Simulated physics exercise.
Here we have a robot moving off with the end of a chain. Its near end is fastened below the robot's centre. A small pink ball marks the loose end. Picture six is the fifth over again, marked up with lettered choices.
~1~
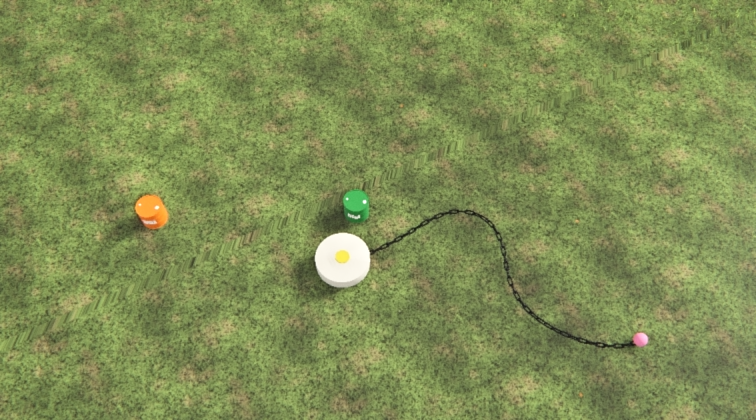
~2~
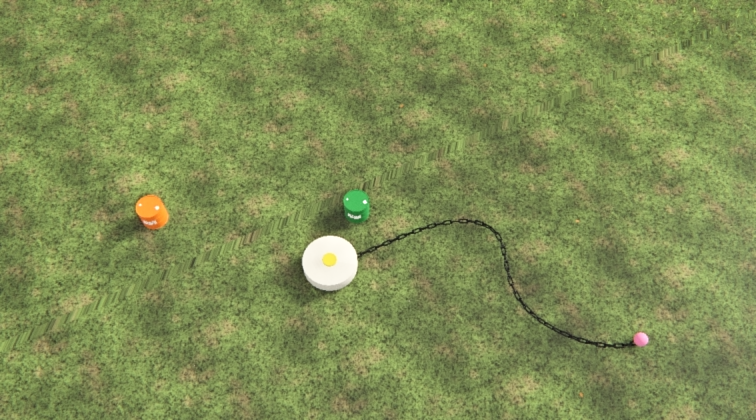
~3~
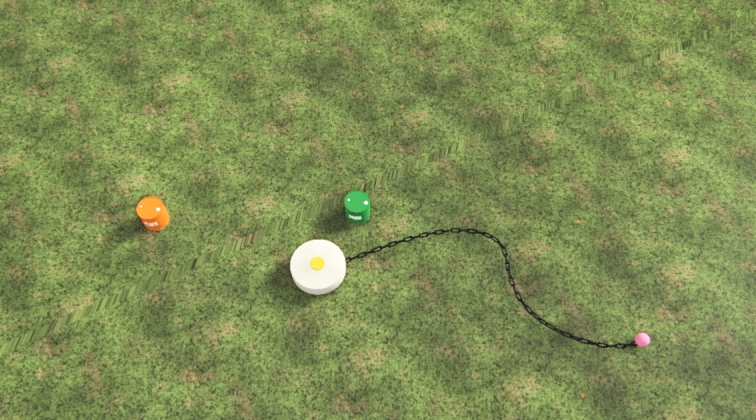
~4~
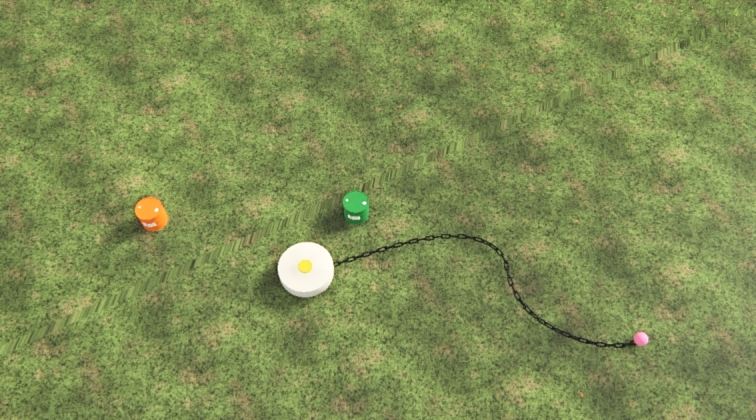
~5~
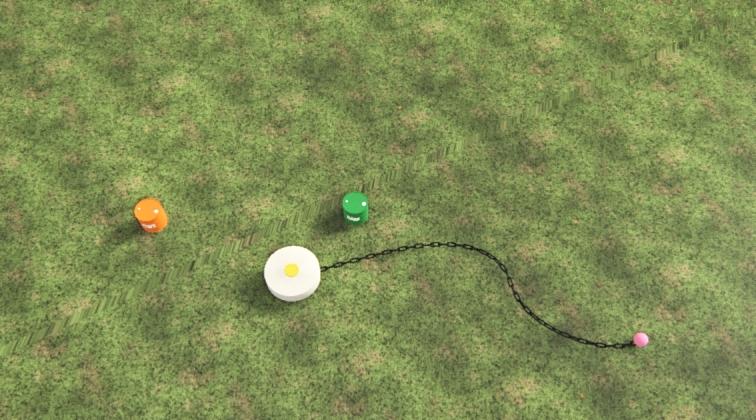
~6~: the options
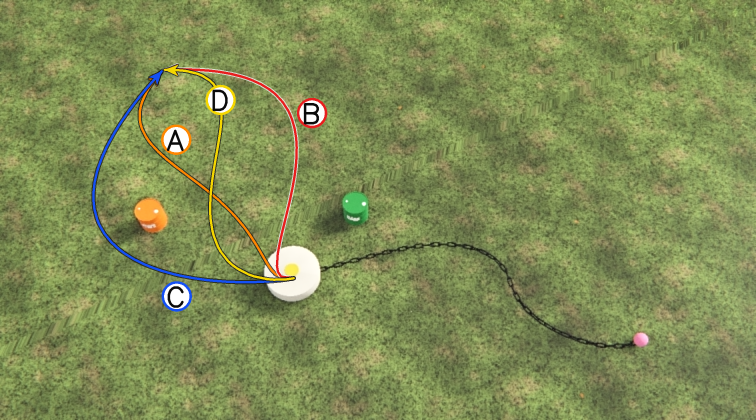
A patch of green grass with brownish spots is seen from high above, looking steeply down. A round white robot with a yellow dot on top sits near the middle, just below a small green pot, with an orange pot to the left and a dark, curving chain running right to a pink ball. The robot slides slowly left and slightly downward, drawing the near part of the chain along, while the pots, the pink ball and the camera stay still.
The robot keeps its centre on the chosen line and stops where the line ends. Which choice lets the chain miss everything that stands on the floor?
Take A.
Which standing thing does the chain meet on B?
It is the green pot.
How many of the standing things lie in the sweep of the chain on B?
In all, one.
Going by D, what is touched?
It is the green pot.
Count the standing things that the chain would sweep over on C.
One.
On the copy, A from (294, 278) via (191, 178) to (161, 72); B from (294, 278) via (295, 128) to (165, 70); C from (294, 278) via (99, 224) to (162, 71); D from (294, 278) via (213, 172) to (165, 70).
On A. First, robot (216, 195), middle of the chain (387, 269), free end (575, 328).
Then, robot (141, 126), middle of the chain (283, 214), free end (450, 285).
Finally, robot (161, 64), middle of the chain (247, 182), free end (397, 263); nothing has been touched.
By contrast, B meets the green pot; C meets the orange pot; D meets the green pot.
